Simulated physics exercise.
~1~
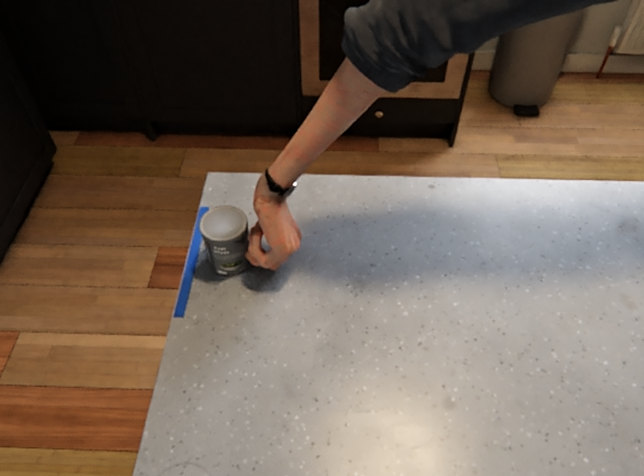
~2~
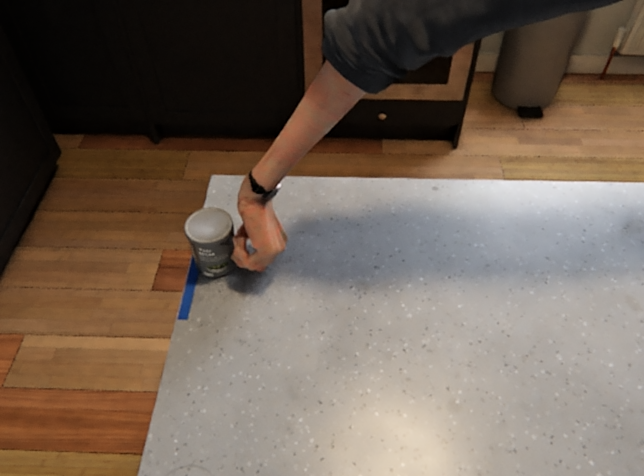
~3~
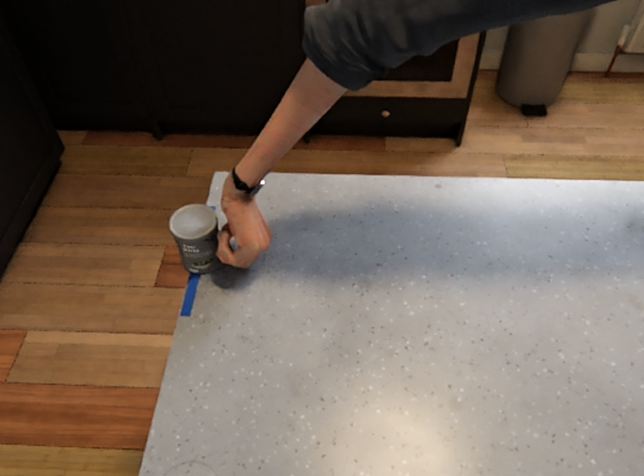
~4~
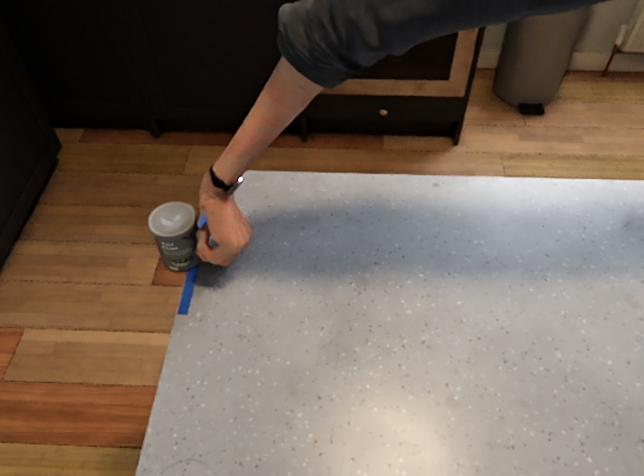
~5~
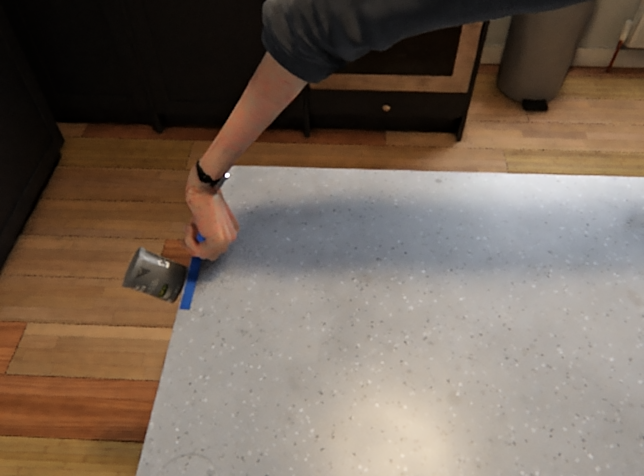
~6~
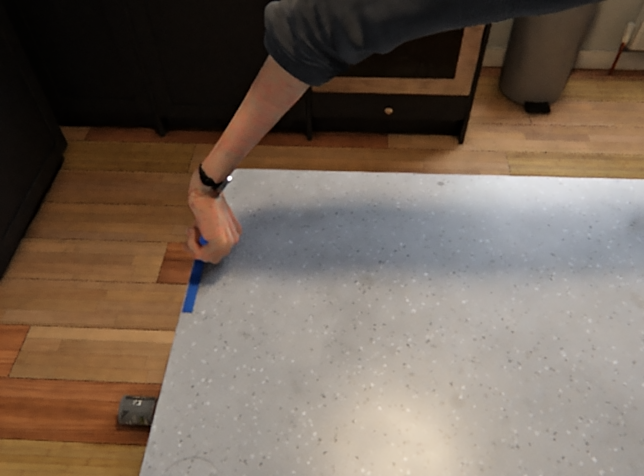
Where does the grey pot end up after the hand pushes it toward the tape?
It goes over the left edge of the table and drops to the wooden floor.
